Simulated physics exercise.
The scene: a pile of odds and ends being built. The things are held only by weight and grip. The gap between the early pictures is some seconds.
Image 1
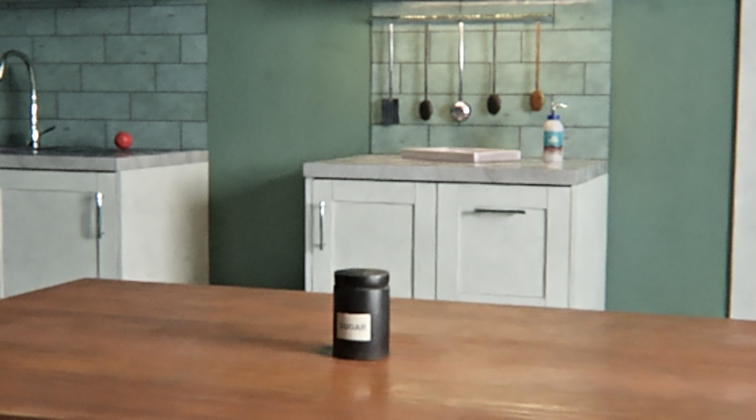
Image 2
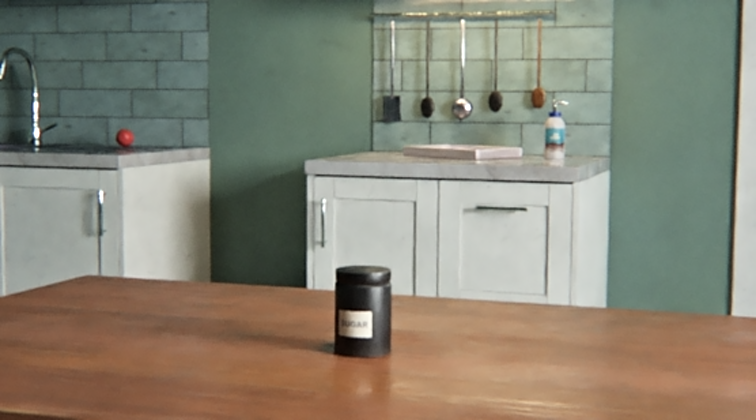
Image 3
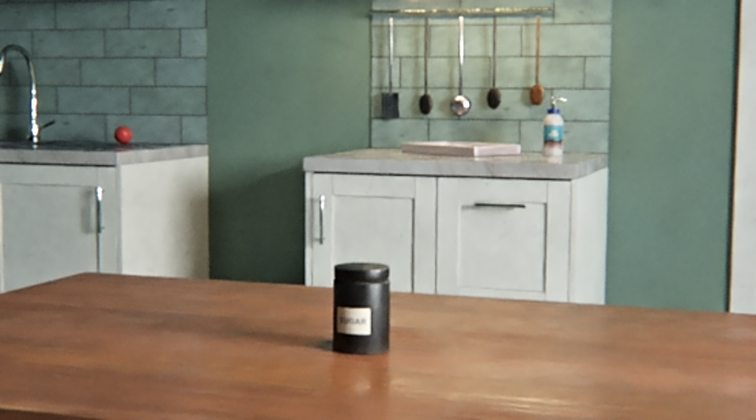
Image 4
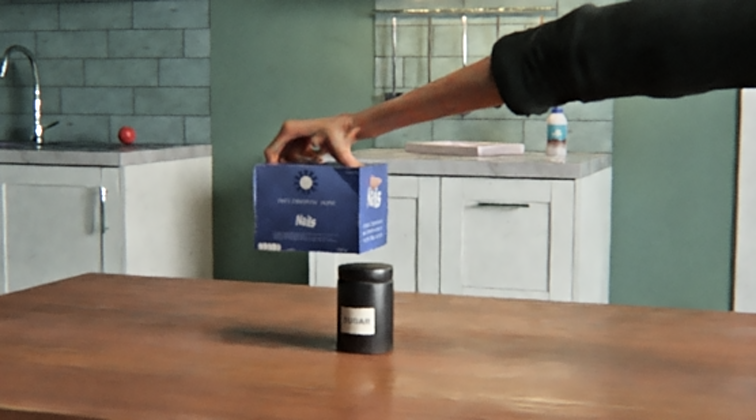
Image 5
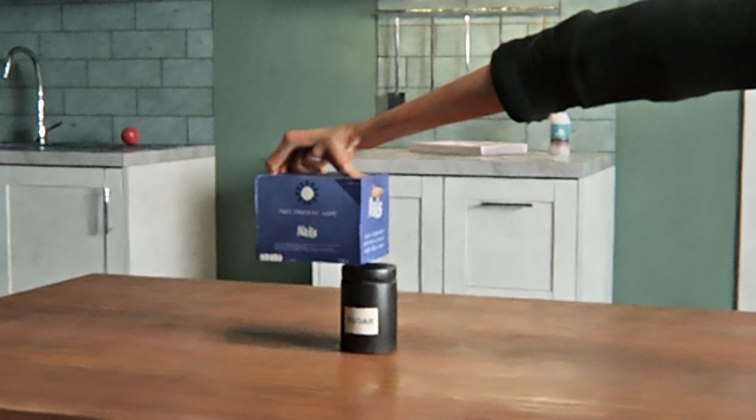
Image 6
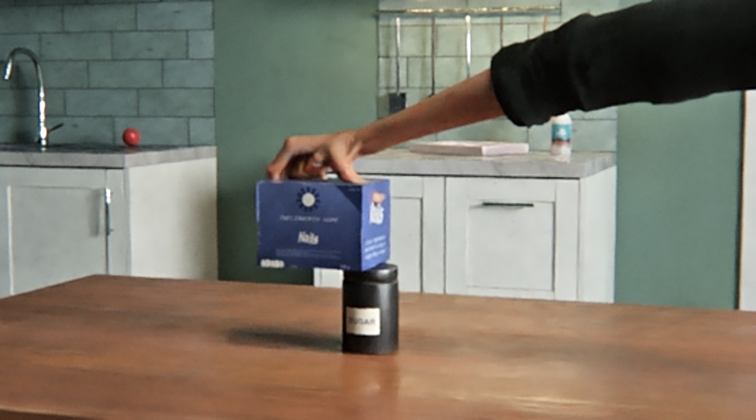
A hand reached in from the right holding a blue box above a black jar that stood alone on a wooden table, then lowered it onto the jar's top, keeping hold of it.
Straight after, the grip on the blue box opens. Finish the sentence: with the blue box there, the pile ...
The pile topples.
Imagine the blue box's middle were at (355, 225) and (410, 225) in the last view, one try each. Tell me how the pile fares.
First attempt - it does not fall; second attempt - it comes down.
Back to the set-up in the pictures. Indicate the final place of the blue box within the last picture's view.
Look around (247, 287) in the final frame.
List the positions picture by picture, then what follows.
In the first picture, the last thing is not in view yet; black jar (361, 313).
In the second picture, the last thing is not in view yet; black jar (363, 310).
In the third picture, the last thing is not in view yet; black jar (361, 307).
The fourth picture shows coming down; blue box (322, 205); black jar (365, 307).
The fifth picture shows coming down; blue box (324, 216); black jar (369, 307).
The sixth picture shows in place under the hand; blue box (325, 222); black jar (370, 308).
Then, 0.30 s on from there, blue box now fallen.
Then, 0.40 s on from there, things are still on the move.
Then, 0.50 s on from there, as before.
In the end, fallen, blue box; black jar unmoved. At the end, from the last picture's camera, blue box near (247, 287). The pile gives way.
